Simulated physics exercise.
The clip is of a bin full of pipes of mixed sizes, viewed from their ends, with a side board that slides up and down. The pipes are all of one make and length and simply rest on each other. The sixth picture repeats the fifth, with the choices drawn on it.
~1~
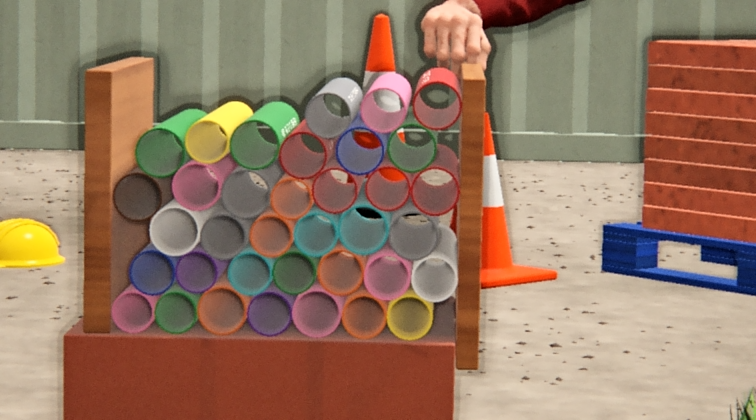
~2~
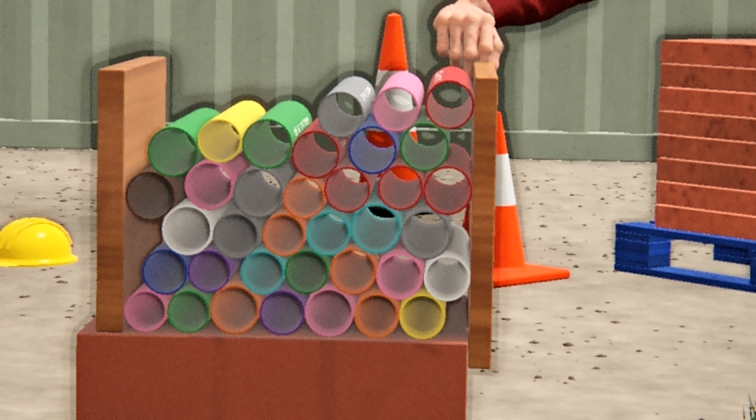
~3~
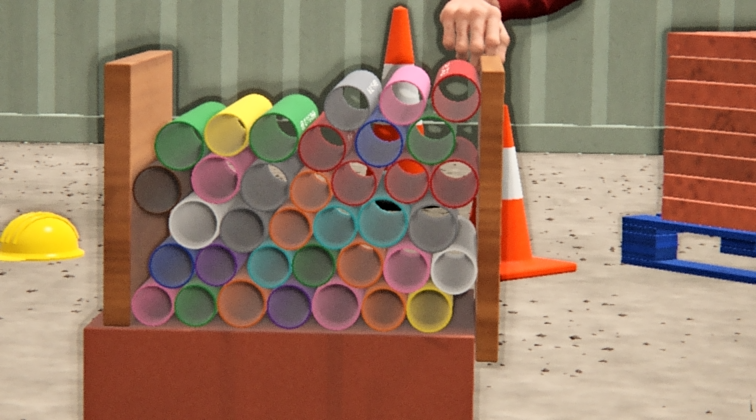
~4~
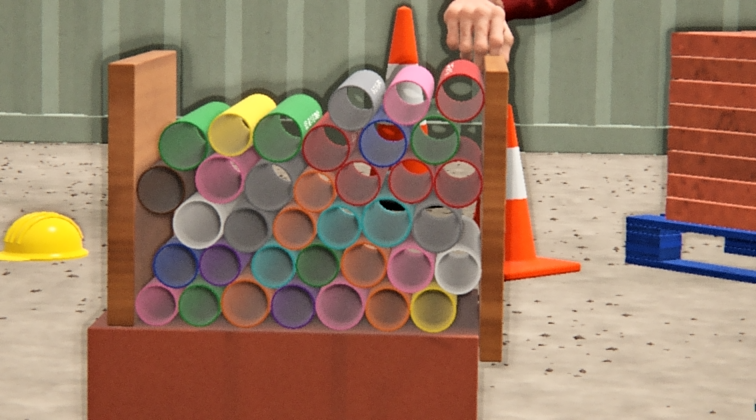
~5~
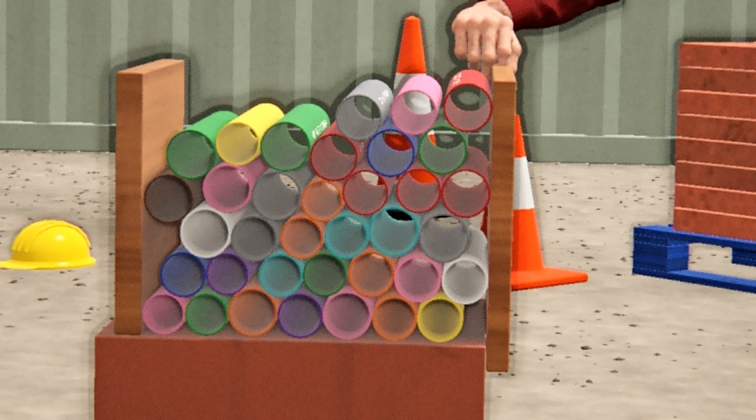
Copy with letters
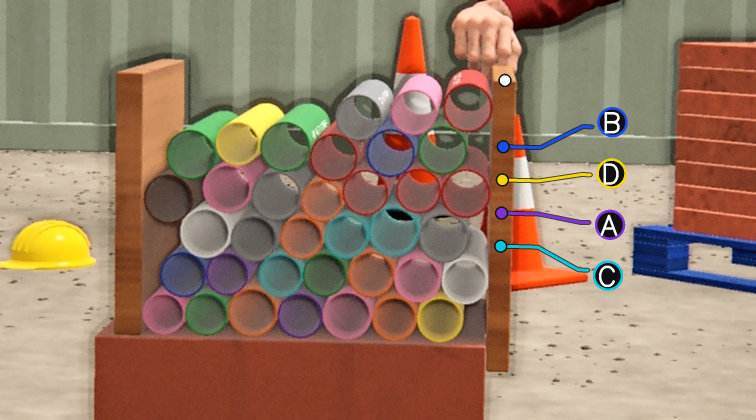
A hand holds the right side board of a bin of colourful pipes, and nothing visibly shifts.
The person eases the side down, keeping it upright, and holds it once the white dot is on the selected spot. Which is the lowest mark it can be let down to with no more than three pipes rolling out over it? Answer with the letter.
A is the limit.
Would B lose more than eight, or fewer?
It loses fewer than eight.
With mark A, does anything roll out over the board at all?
Yes, at A.
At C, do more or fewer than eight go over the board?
Fewer than eight.
On the marked copy, A at (501, 213); B at (503, 146); C at (500, 246); D at (502, 179); the white dot at (505, 81).
Taking A. A third of the way, top of the board (492, 145).
Two thirds of the way, top of the board (490, 212).
When it is over, top of the board (490, 212), one out over the board.
As for the rest, B none out over the board; C four out over the board; D none out over the board.
